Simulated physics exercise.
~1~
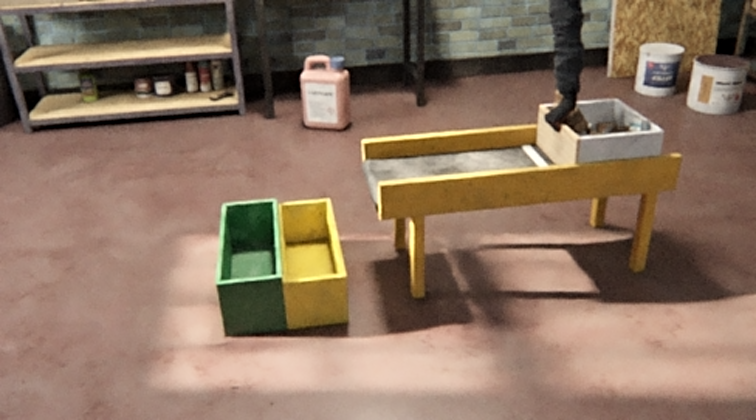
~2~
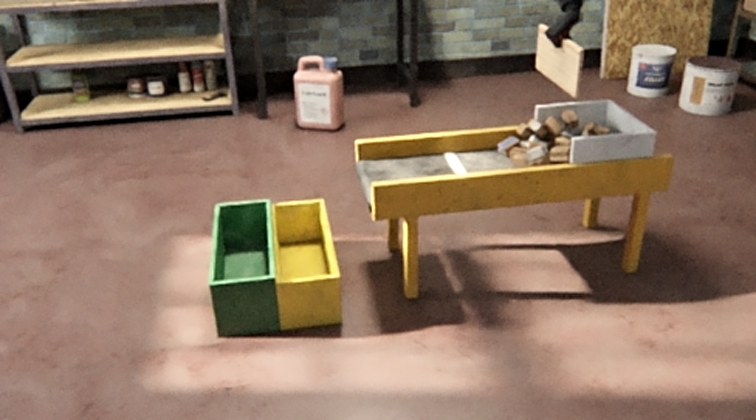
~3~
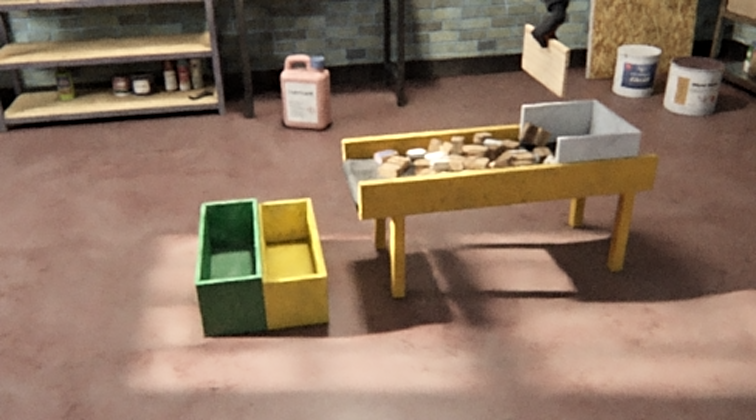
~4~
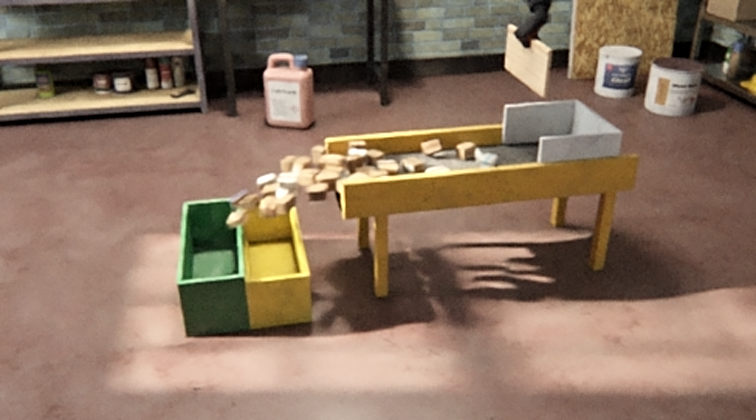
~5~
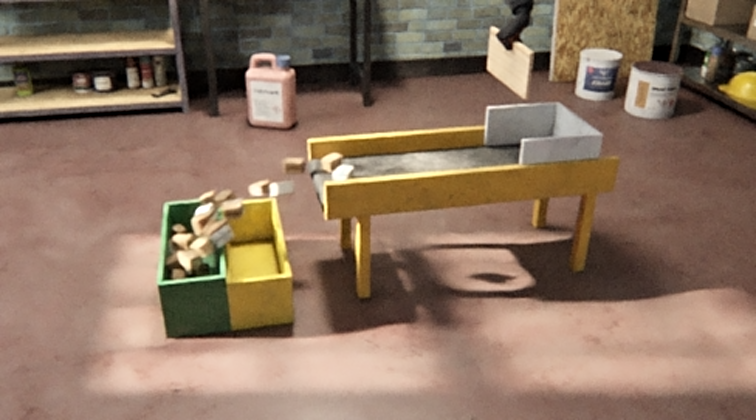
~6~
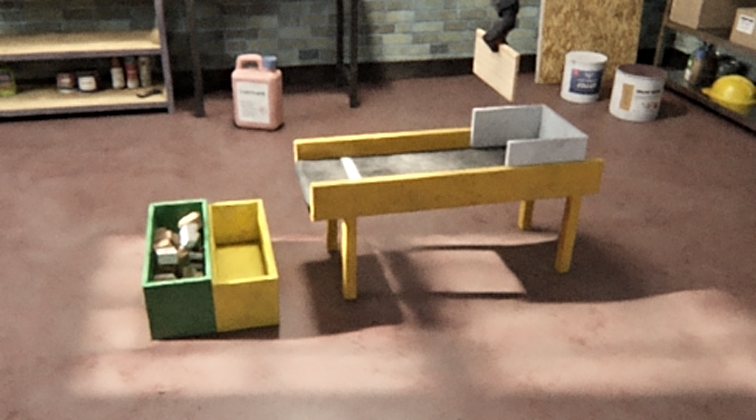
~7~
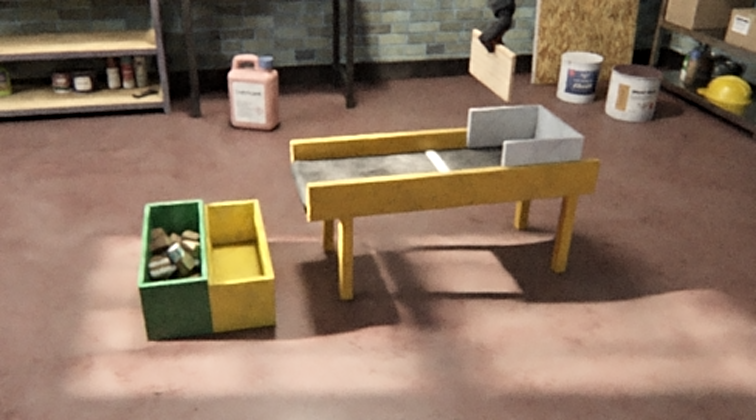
A heap of little parcels rode left along a yellow-sided belt after a dark arm lifted the gate from their white pen, then flew off the end, over the yellow tote, and landed in the green box, leaving the yellow one empty.
